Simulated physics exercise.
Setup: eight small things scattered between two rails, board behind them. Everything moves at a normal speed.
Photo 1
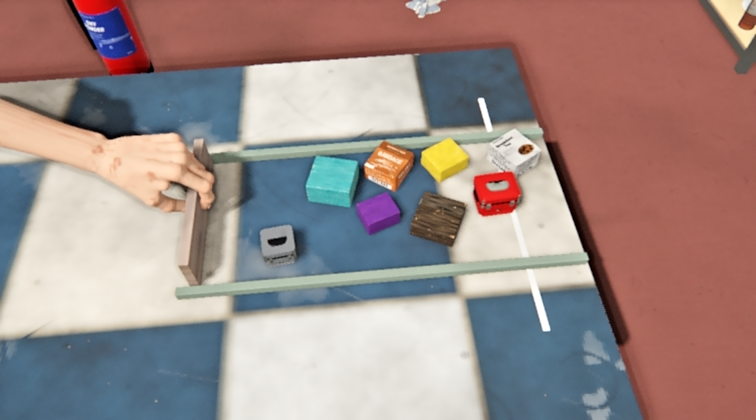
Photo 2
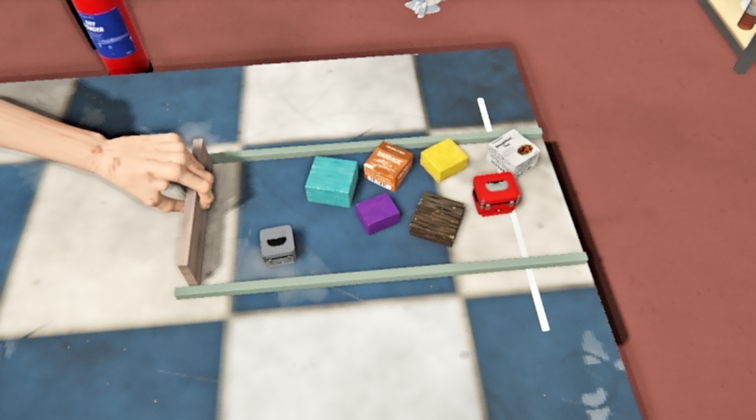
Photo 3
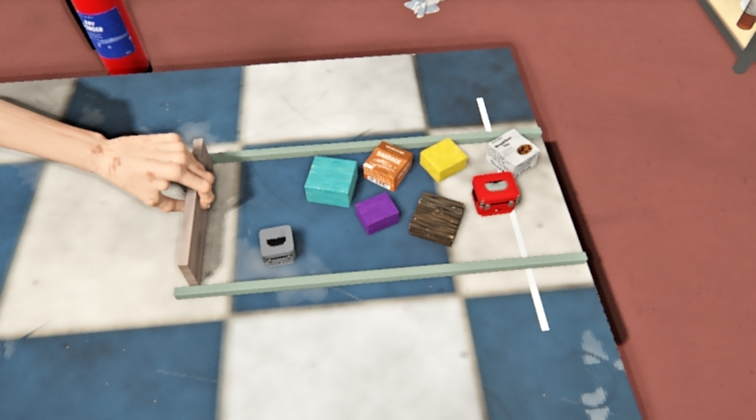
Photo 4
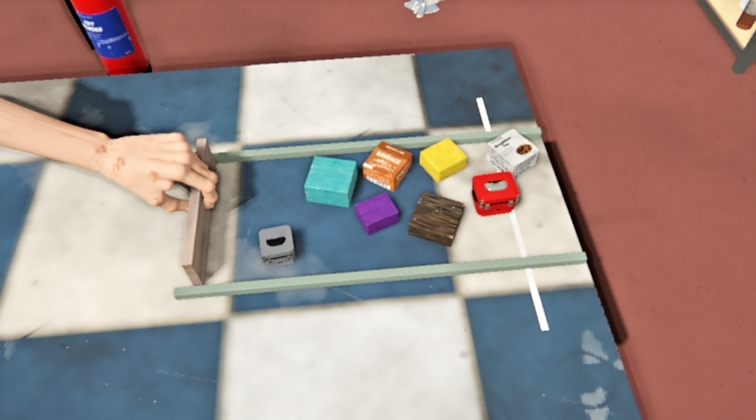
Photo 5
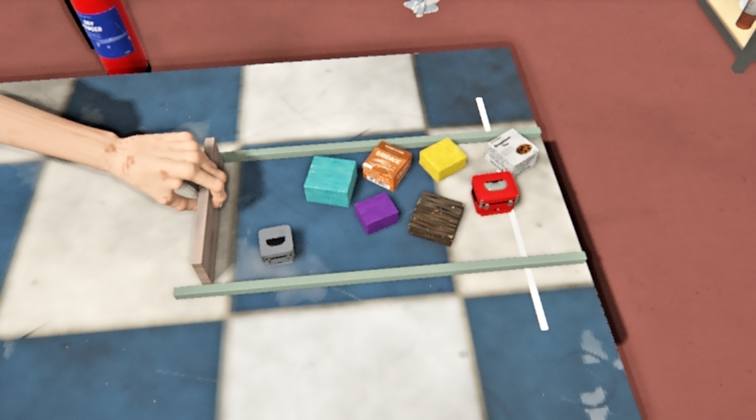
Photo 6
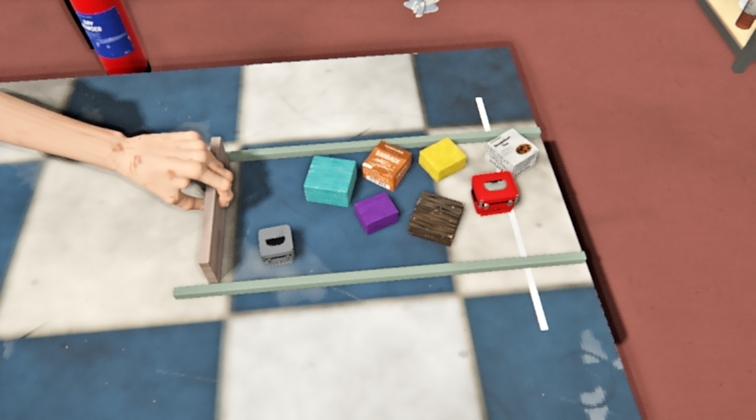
A hand held a board still at the left end of two rails, then slid it slightly to the right, while the eight small boxes and blocks scattered between the rails stayed where they were.
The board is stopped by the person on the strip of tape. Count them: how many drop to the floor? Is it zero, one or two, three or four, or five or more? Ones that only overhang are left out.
Once the board stops, three or four are missing from the table.
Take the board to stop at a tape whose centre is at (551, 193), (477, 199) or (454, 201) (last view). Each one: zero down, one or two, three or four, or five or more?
One after another: Five or more, three or four, 1 or 2.
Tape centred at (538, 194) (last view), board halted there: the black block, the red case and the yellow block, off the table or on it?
Black block: Drops; red case: Drops; yellow block: Drops.
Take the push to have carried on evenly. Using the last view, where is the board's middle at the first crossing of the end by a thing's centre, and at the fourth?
I'd say close to (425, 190), then close to (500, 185).
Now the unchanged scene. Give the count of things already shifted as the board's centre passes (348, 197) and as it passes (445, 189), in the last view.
At the first place 5, at the second 8.
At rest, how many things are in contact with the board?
3 in contact.
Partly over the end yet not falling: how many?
Overhang count: 1.
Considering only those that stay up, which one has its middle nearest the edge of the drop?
Black block.
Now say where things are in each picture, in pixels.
White box (514, 155); red case (495, 194); yellow block (445, 160); board (197, 210); tape (509, 197), in the first picture.
Red case (495, 194); orange box (389, 166), in the second picture.
Yellow block (444, 160); grey case (278, 247), in the third picture.
White box (512, 155); turquoise block (332, 182), in the fourth picture.
Red case (493, 194); black block (437, 218), in the fifth picture.
White box (511, 154); red case (493, 194); yellow block (443, 160); board (216, 208); tape (507, 197), in the sixth picture.
A little later, none off yet; white box at rest near (511, 154); red case at rest near (493, 194); yellow block at rest near (443, 160).
Next, none off yet; white box shifted about its own width near (547, 156); red case shifted a little near (512, 186); yellow block shifted well along near (508, 150).
When it is over, the number that fall off is three or four; down, orange box, yellow block, red case and white box.
